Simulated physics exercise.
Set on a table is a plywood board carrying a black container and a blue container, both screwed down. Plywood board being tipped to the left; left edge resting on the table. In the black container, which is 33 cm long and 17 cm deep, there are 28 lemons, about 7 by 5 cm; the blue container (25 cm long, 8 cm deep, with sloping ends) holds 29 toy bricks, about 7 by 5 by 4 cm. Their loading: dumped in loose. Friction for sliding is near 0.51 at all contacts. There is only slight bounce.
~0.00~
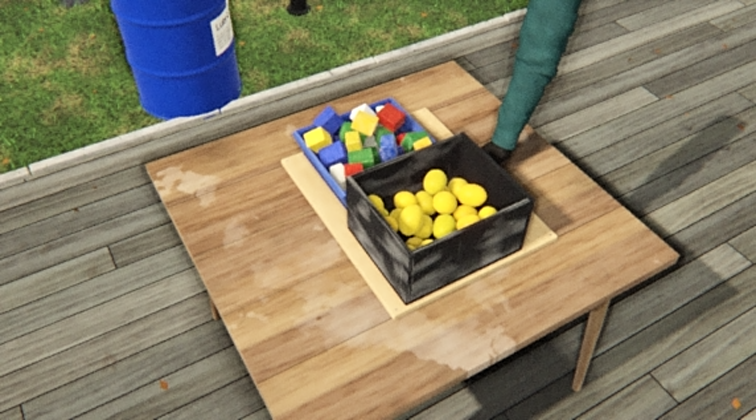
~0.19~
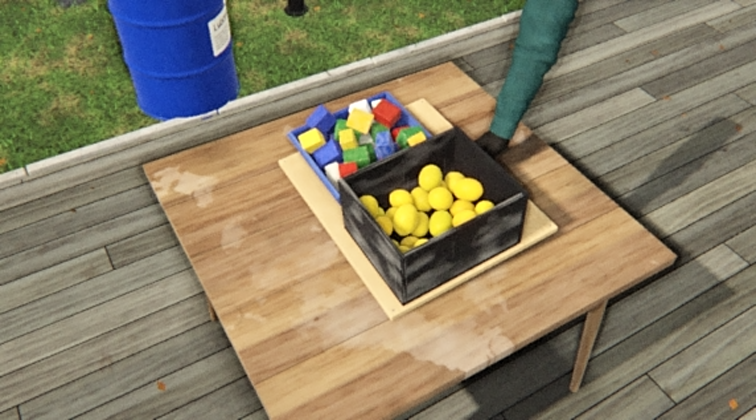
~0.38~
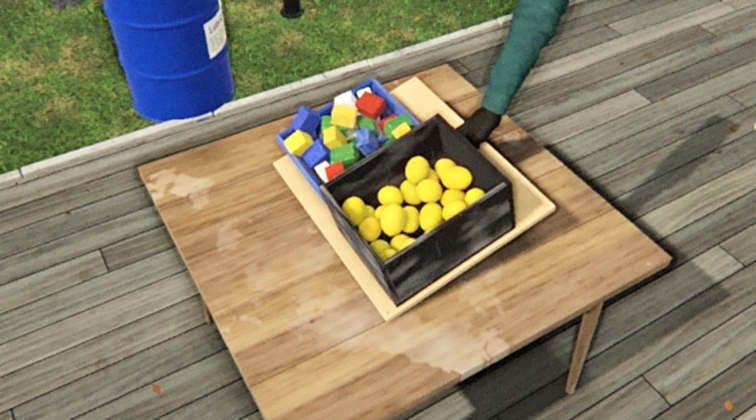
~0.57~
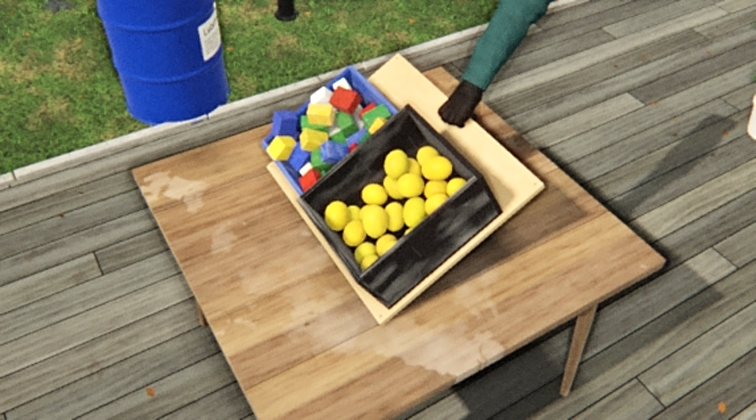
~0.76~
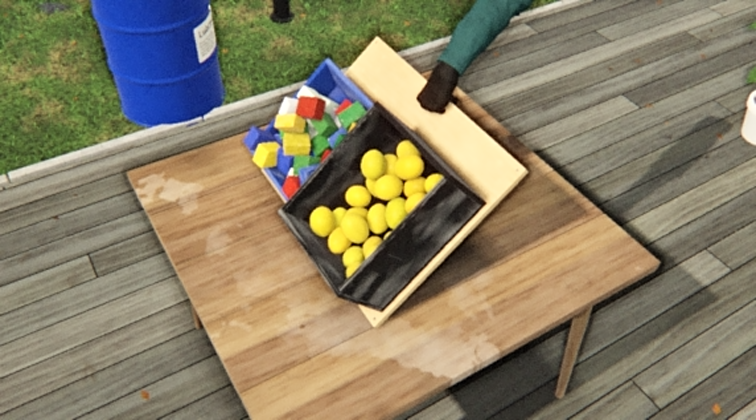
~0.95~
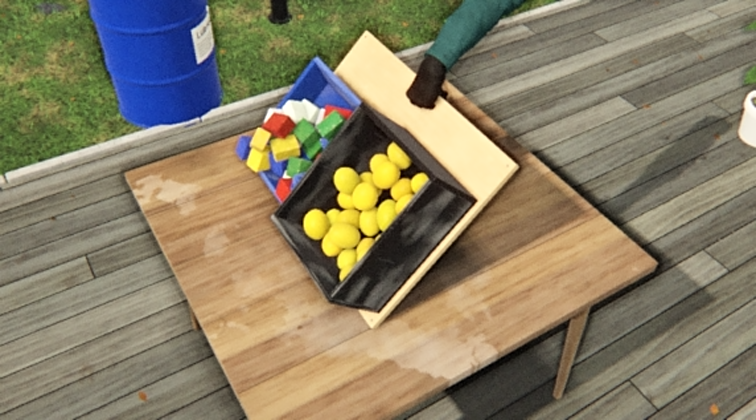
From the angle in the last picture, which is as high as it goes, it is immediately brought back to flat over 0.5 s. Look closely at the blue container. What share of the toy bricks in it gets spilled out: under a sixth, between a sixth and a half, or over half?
Under a sixth.
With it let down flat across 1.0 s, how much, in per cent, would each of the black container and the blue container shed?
In that case black container 0, blue container 10 per cent.
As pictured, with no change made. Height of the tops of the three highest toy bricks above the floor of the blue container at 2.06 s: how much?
Some 13 cm.
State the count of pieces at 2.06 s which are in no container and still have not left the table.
I'd put it at close to 1.
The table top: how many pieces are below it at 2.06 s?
I'd estimate some 0 at that moment.
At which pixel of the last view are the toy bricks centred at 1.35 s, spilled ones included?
(331, 165).
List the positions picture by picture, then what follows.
In the first picture (places track the rim corner closest to us here, unless another is named; the camera pans a little), blue container (by its farthest rim corner) (390, 99); black container (413, 252); tipped 0°; all still inside.
The second picture shows blue container (385, 93); black container (404, 255); tipped 5°.
The third picture shows blue container (372, 80); black container (384, 264); tipped 16°.
The fourth picture shows black container (360, 277); tipped 29°.
The fifth picture shows black container (339, 291); tipped 40°.
The sixth picture shows black container (331, 297); tipped 45°; all still inside.
After 1.13 s, tilt 32°; the black container has all 28 and the blue container has all 29.
After 1.35 s, tilt 5°; the black container has all 28 and the blue container is down by 1 of 29.
After 1.66 s, tilt 0°; the black container has all 28 and the blue container is down by 1 of 29.
Final count (at 2.06 s), the black container has all 28 and the blue container is down by 1 of 29. Asked share, 1 of 29, 3 per cent.
